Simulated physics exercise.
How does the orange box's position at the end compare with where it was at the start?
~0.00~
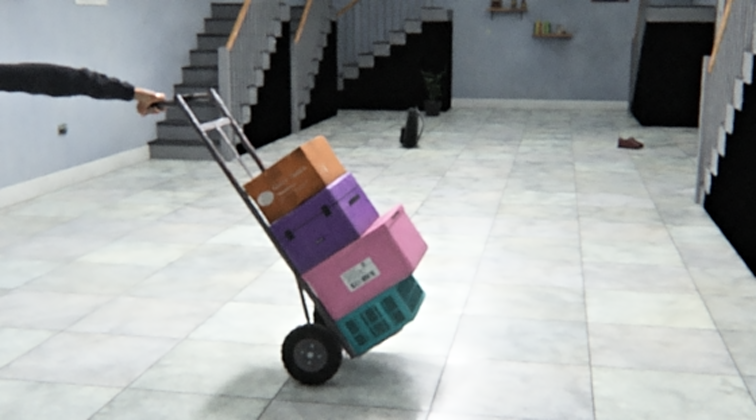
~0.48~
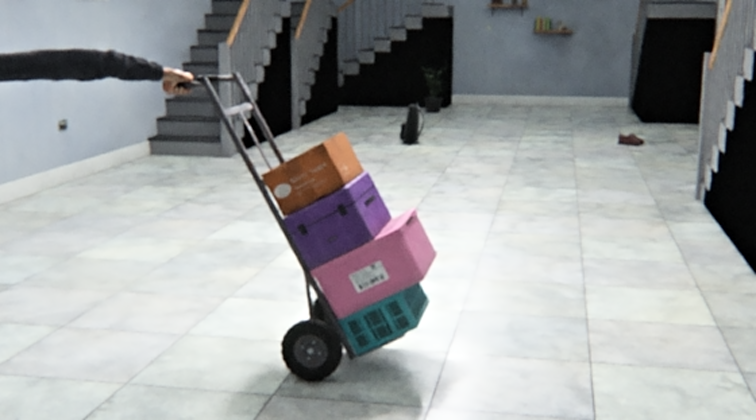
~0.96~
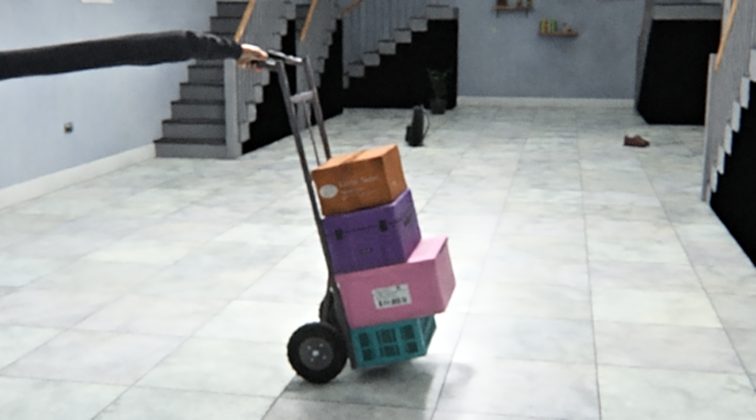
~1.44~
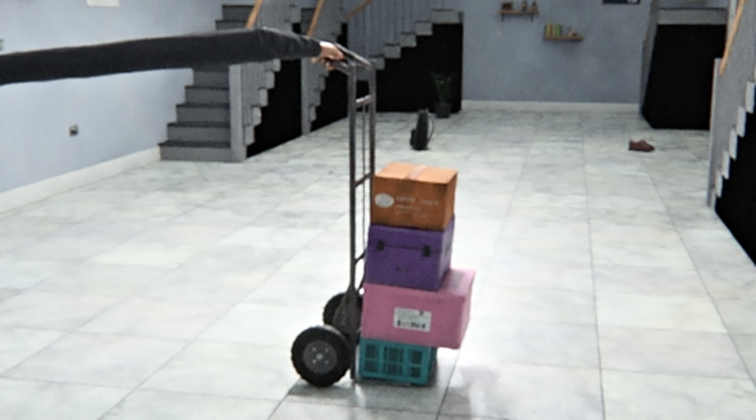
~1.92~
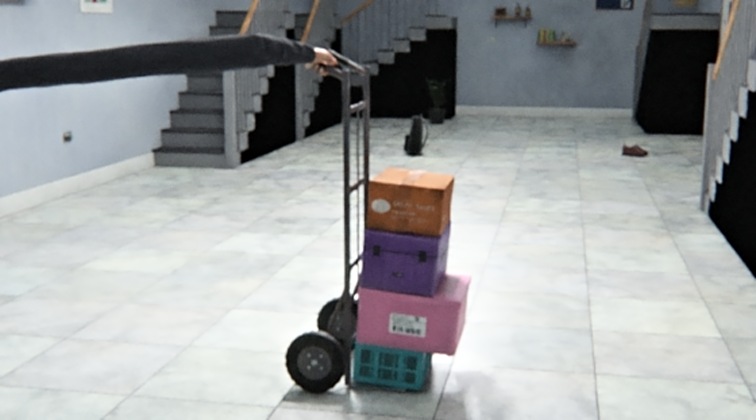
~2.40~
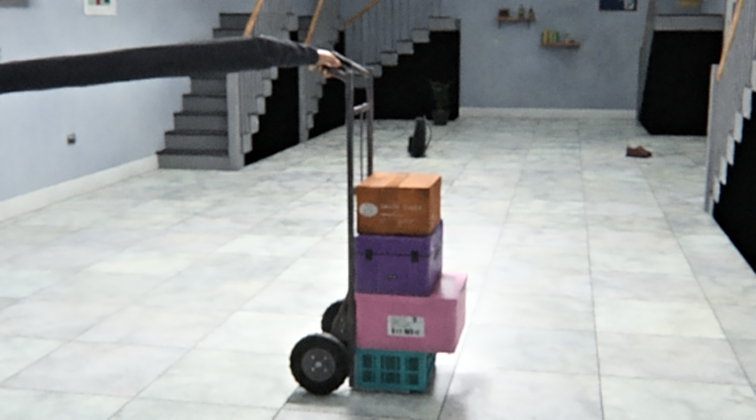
At the start the orange box is tilted back with the leaning hand truck. By the end it sits level, further to the right and slightly lower in view, still on top of the stack.
Hand truck stacked with four colourful containers being tipped forward upright by an outstretched arm, the load settling back, still stacked.
